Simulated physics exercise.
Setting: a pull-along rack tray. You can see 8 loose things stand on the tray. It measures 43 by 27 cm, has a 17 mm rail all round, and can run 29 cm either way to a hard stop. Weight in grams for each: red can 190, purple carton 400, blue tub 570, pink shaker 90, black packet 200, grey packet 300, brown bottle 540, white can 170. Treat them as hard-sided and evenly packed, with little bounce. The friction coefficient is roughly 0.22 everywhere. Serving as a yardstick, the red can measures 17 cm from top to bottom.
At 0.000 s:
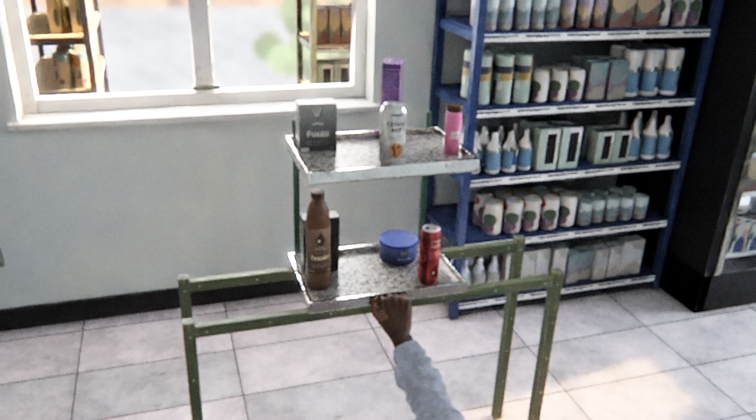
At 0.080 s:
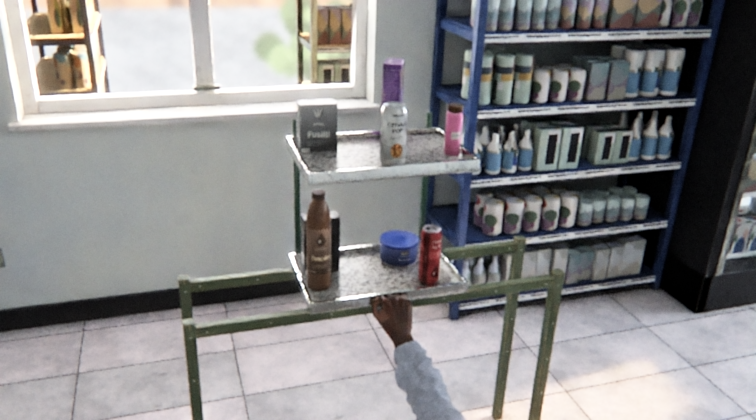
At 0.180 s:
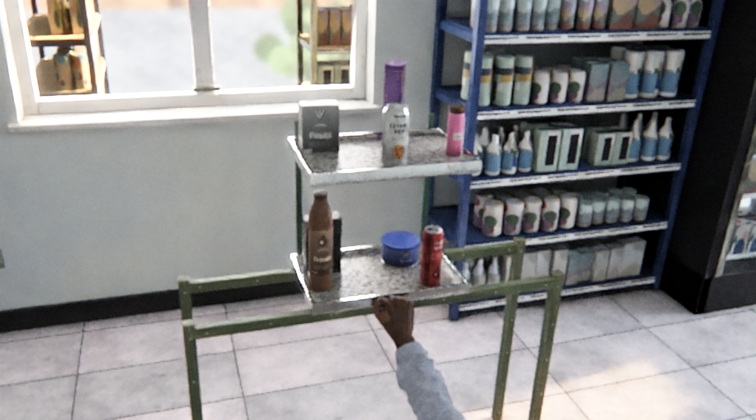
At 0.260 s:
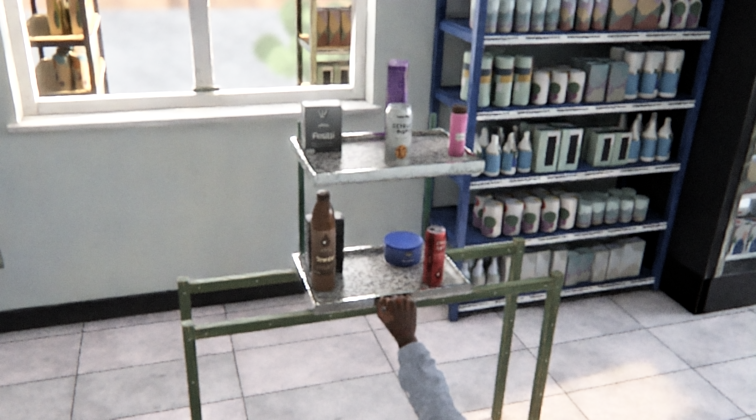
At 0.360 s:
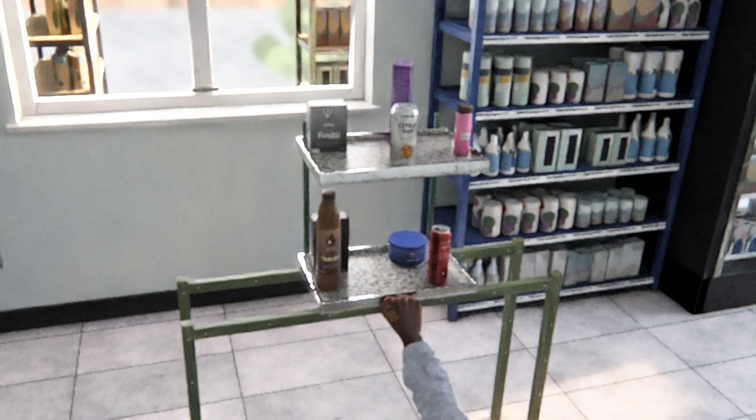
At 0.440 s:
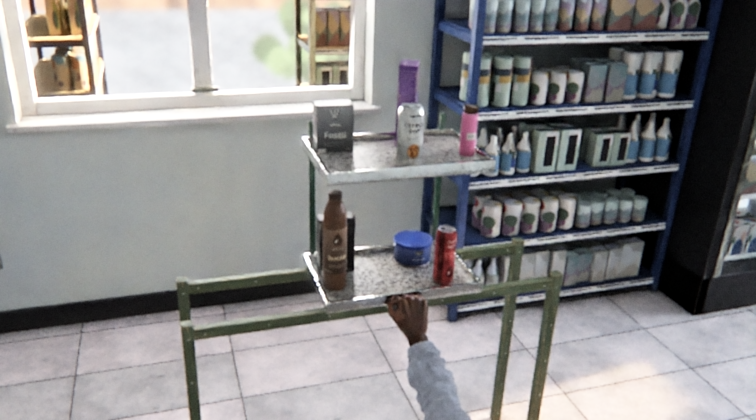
In a shop with stocked blue shelves and a window, a hand grips the front edge of a two-level metal tray rack holding bottles, cans, packets and a blue tub. The rack barely shifts at first, then the hand slides it a short way right, its items still upright.
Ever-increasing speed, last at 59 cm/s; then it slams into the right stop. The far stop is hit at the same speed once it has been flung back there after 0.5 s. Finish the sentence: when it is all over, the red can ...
... is still standing.
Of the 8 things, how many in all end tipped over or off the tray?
I count 1.
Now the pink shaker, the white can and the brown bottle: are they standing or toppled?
In the last frame the pink shaker does not stay up, the white can remains up and the brown bottle remains up.
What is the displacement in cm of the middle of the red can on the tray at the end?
Around 2 centimetres.
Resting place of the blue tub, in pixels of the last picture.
Roughly pixel (298, 262).
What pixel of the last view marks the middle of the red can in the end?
It winds up close to (320, 271).
After 1.44 s, tray 29 cm right; pink shaker now off the tray; red can slid 6 cm near (539, 244); purple carton slid 7 cm.
After 3.04 s, tray 6 cm left; red can slid 6 cm near (427, 258); purple carton slid 7 cm; black packet slid 7 cm.
At rest (4.1 s), off the tray and tipped over, pink shaker; the other 7 in place, give or take 5 cm. In the last view, red can near (320, 271).
